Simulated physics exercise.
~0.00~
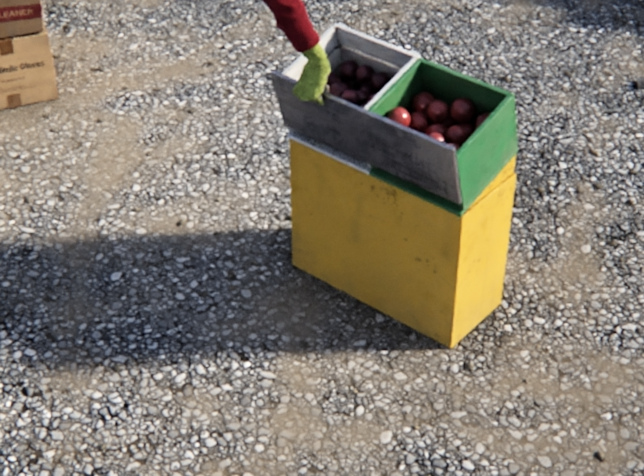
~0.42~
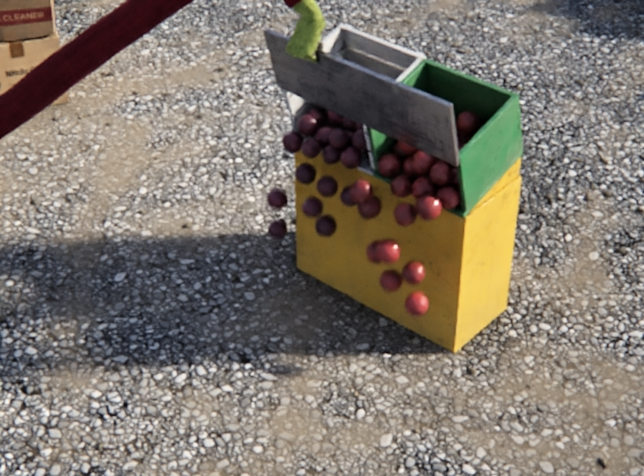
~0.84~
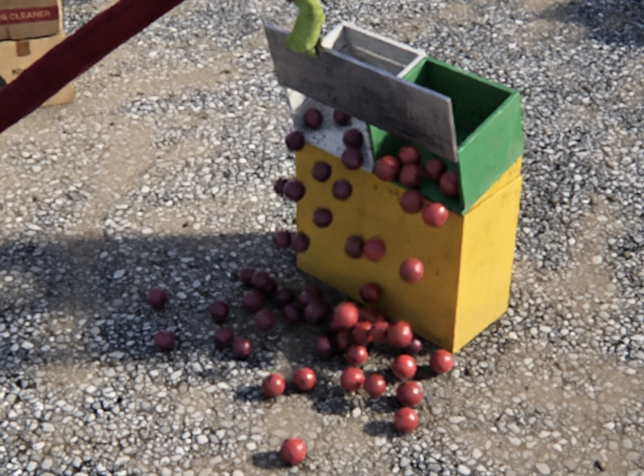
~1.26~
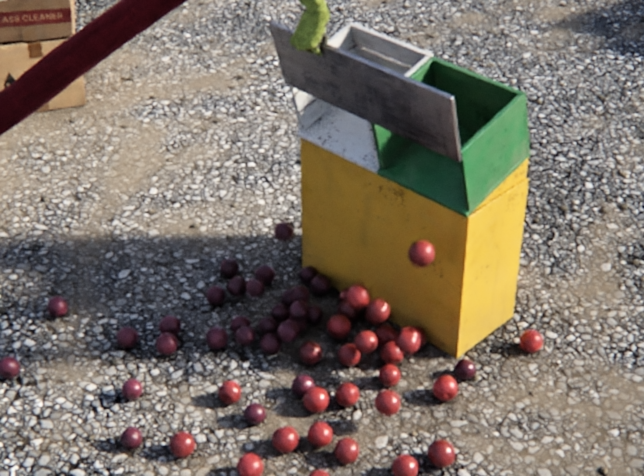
A gloved hand lifts a grey gate from the front of a green chute and a white chute on a yellow stand, and round red and dark red pieces pour down, scattering across the gravel until both chutes are empty.
